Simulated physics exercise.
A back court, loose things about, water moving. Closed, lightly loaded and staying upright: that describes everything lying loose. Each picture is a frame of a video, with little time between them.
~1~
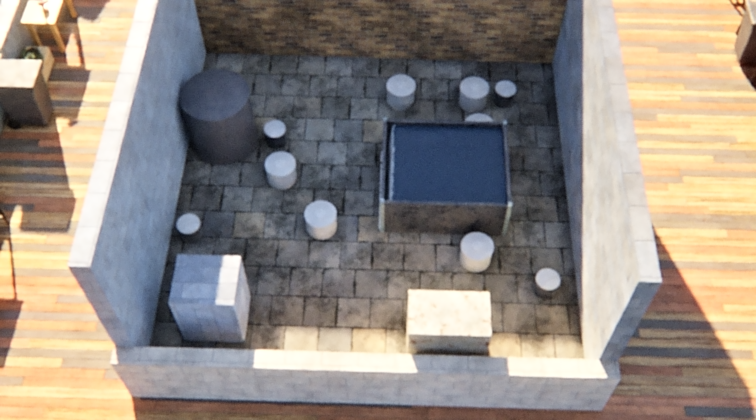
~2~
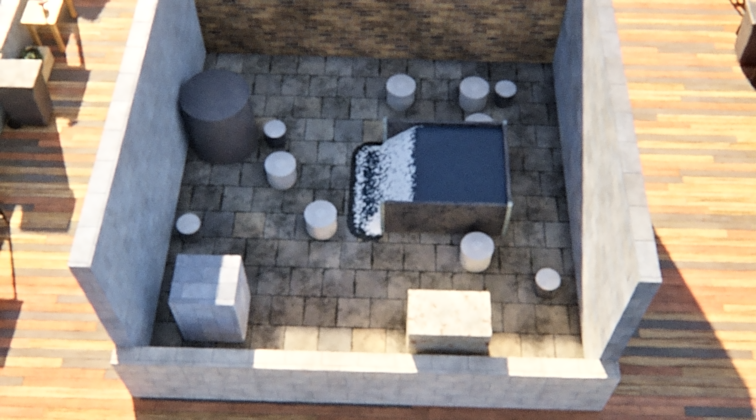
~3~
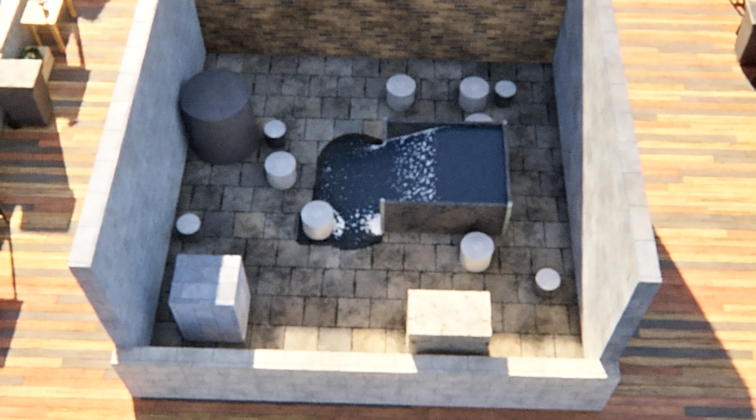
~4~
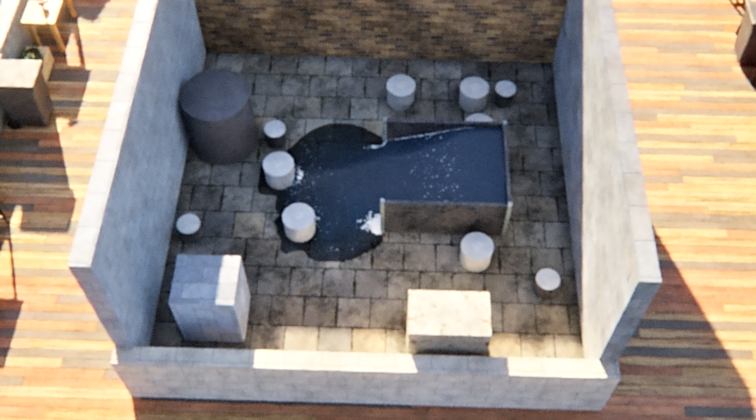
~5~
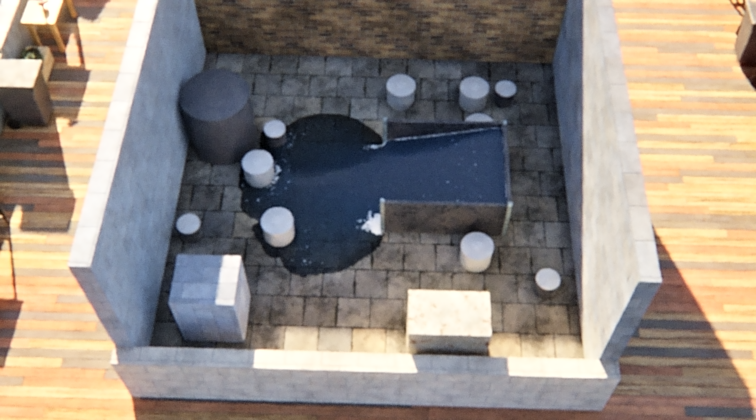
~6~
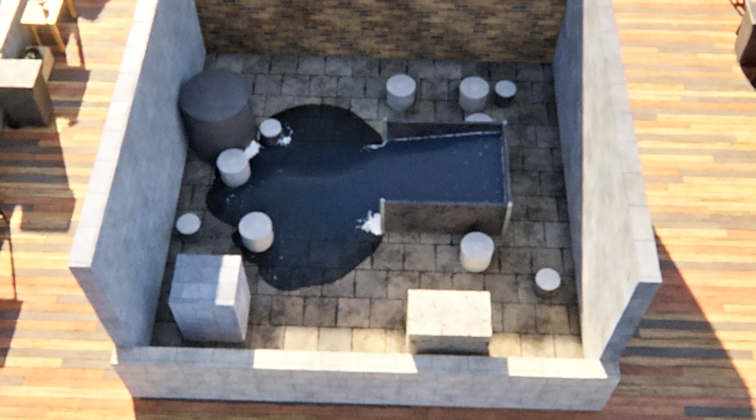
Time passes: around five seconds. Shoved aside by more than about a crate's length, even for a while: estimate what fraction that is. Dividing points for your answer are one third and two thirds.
Answer: A share between one and two thirds.
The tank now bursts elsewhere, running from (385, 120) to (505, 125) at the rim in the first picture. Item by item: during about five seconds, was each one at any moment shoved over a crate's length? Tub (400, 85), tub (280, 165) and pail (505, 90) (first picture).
Travels that far, travels that far, travels that far.
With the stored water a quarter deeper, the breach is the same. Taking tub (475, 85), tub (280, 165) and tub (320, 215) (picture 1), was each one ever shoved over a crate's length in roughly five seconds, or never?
In the order asked: Below that distance, over that distance and over that distance.
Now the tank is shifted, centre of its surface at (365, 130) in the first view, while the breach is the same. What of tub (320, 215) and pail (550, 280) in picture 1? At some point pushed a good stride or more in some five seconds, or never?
Taking them in the order you gave, the first did not get there and the second did not get there.
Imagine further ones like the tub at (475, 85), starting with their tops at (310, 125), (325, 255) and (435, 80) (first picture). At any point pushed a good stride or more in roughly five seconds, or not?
So, in order, the copies go a long way, a long way, nowhere much.
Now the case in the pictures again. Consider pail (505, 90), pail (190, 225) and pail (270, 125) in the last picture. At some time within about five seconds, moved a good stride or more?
Listed order gives below that mark, then past that mark, and lastly past that mark.
A moment on, 2 of 10 are well off their spots; 2 afloat.
Next, 4 of 10 are well off their spots; 4 afloat.
Later, 4 of 10 are well off their spots; 4 afloat.
In the end, 4 of 10 are well off their spots, and 4 have been at some point; 3 afloat.
